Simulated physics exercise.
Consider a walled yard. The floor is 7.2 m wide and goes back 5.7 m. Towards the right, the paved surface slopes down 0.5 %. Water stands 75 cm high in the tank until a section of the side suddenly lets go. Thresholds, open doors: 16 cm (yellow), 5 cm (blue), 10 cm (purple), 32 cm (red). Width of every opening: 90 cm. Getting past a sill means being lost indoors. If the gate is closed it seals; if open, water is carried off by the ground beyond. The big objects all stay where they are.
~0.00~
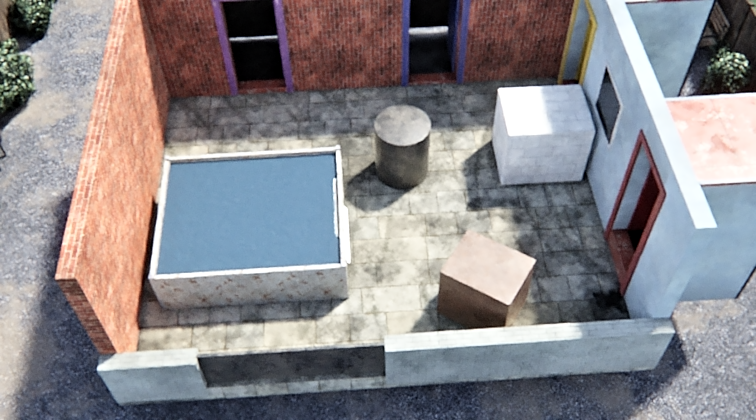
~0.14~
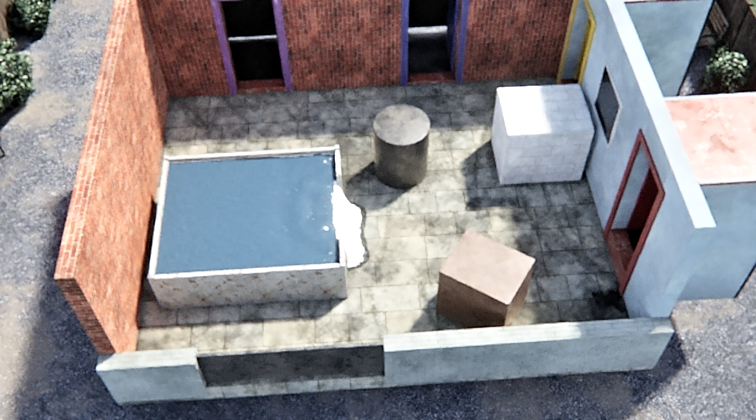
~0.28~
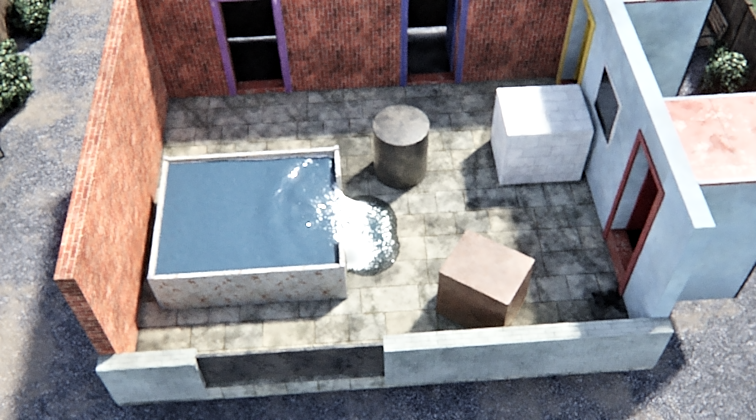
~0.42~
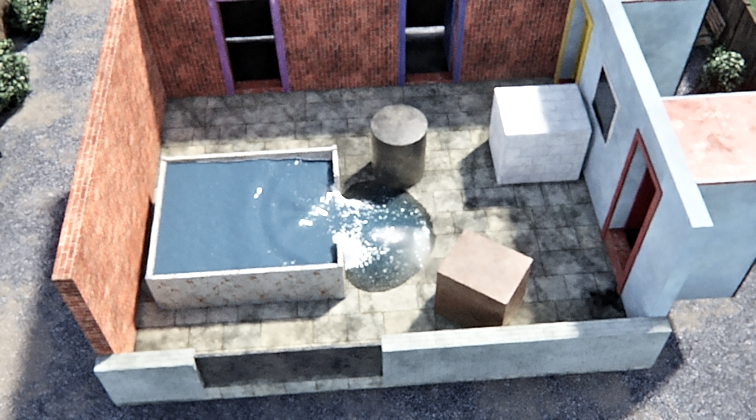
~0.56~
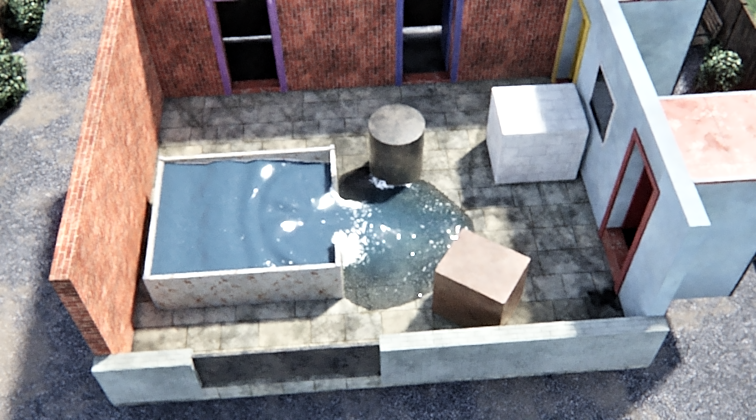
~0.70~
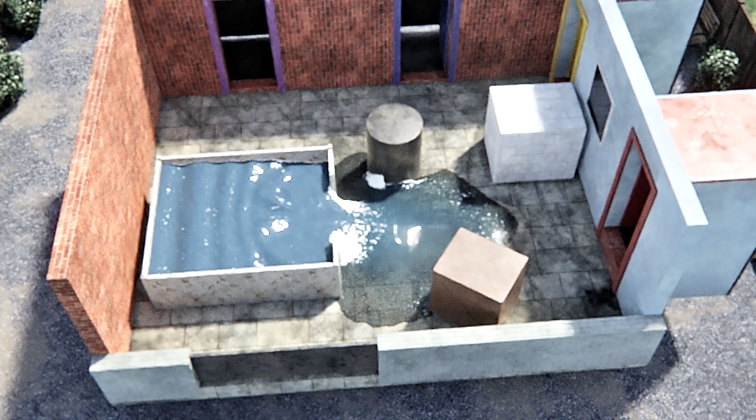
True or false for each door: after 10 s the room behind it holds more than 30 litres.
Yellow door: False; blue door: True; purple door: False; red door: False.
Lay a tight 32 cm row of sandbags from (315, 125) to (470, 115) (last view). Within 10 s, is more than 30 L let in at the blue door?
So blue stays inside.
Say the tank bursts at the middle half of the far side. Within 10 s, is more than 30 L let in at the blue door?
Blue: Exceeds.
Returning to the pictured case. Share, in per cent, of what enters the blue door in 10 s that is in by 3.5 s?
I'd say close to 10 percent.
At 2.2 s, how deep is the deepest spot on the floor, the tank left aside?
Depth max: Approx. 47 cm.
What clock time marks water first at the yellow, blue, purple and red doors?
Yellow = 2.0 s, blue = 2.2 s, purple = 5.0 s, red = 1.2 s.
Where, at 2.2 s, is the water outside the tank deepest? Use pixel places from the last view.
The spot is near (577, 197) in the last view.
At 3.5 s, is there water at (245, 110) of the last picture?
Looks like it's not yet wet.
After 1.4 s water covers 35 % of the floor and is deepest (44 cm) near (349, 238); yellow door not reached, blue door not reached, purple door not reached, red door 23 cm at the sill, 0 L in.
After 2.2 s water covers 45 % of the floor and is deepest (47 cm) near (577, 197); yellow door 5 cm at the sill, 0 L in, blue door 4 cm at the sill, 0 L in, purple door not reached, red door 30 cm at the sill, 0 L in.
After 3.5 s water covers 60 % of the floor and is deepest (42 cm) near (508, 350); yellow door 6 cm at the sill, 0 L in, blue door 12 cm at the sill, 21 L in, purple door not reached, red door 26 cm at the sill, 3 L in.
After 6.0 s water covers 85 % of the floor and is deepest (32 cm) near (584, 223); yellow door 9 cm at the sill, 0 L in, blue door 13 cm at the sill, 85 L in, purple door 3 cm at the sill, 0 L in, red door 24 cm at the sill, 4 L in.
After 10.0 s water covers 100 % of the floor and is deepest (20 cm) near (582, 214); yellow door 13 cm at the sill, 1 L in, blue door 15 cm at the sill, 278 L in, purple door 3 cm at the sill, 0 L in, red door 15 cm at the sill, 4 L in.
